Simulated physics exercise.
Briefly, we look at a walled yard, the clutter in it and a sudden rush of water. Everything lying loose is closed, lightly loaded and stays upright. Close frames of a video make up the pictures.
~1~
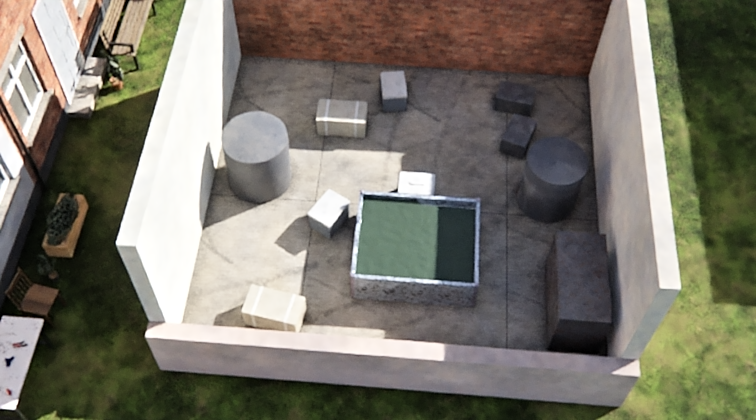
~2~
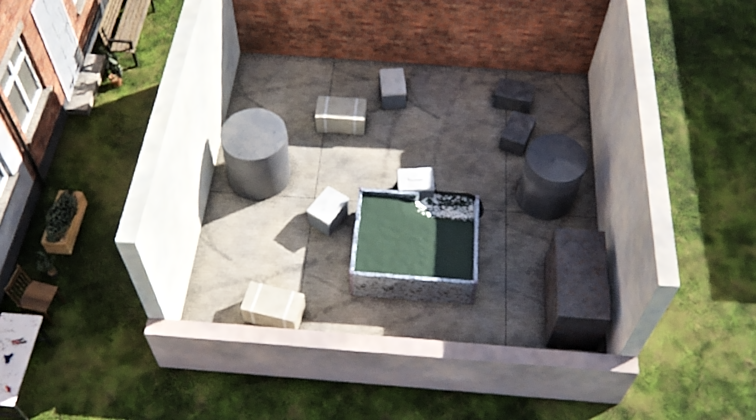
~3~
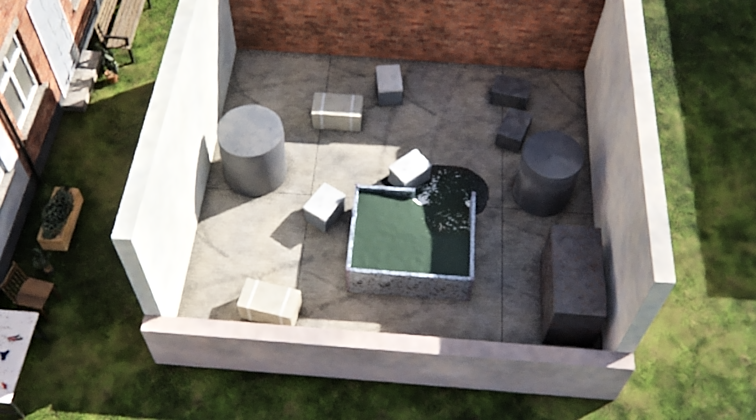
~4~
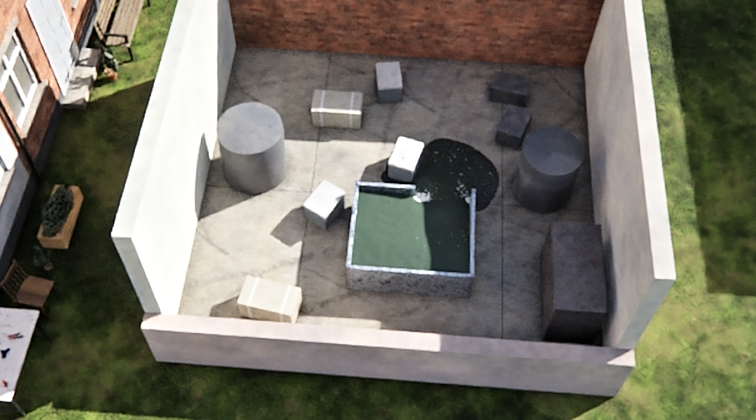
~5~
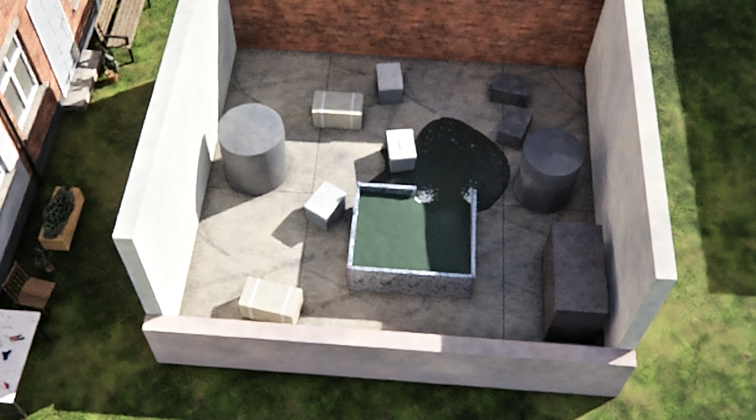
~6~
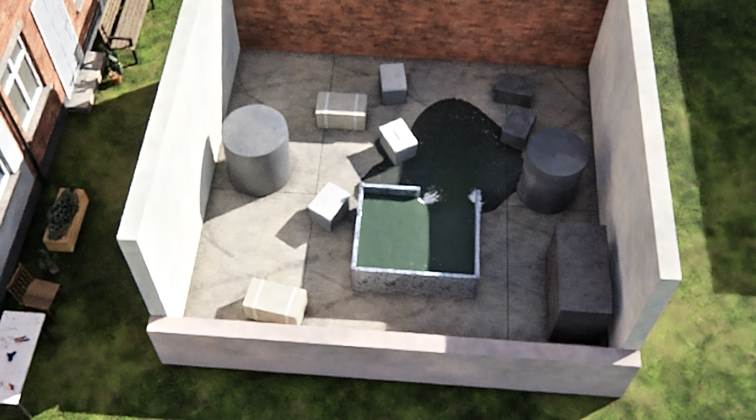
At first, a walled yard holds scattered boxes, two grey drums and a square tank of dark green water. Then water bursts through the tank's back right side and spreads over the paving in a dark pool, pushing a pale box backward and turning it, while the other objects stay put.
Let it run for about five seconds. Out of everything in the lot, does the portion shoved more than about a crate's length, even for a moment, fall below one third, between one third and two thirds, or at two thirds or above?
Counting the far movers, it's in the middle - a third to two thirds.
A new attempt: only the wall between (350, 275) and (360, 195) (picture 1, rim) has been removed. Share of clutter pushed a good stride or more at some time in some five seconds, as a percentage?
My figure is about 30 %.
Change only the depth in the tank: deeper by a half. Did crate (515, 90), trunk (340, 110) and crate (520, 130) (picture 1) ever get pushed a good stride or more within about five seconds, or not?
First one reached the mark, second one stopped before it, third one reached the mark.
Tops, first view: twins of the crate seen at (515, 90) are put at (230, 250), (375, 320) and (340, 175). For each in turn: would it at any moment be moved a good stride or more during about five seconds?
Listed in order: Hardly budges, hardly budges, then hardly budges.
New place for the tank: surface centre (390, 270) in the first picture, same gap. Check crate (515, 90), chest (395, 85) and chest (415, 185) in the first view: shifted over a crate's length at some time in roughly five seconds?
Far enough, Far enough, Far enough.
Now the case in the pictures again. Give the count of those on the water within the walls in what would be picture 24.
Well, I'd say 4.
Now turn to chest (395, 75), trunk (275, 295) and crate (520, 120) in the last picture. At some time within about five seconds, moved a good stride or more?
Working through them in turn, I get shoved clear, never that far off, then shoved clear.
A moment on, 1 of 7 are well off their spots; 0 afloat.
Next, 4 of 7 are well off their spots; 4 afloat.
Later, 4 of 7 are well off their spots; 4 afloat.
In the end, 3 of 7 are well off their spots, and 4 have been at some point; 4 afloat.
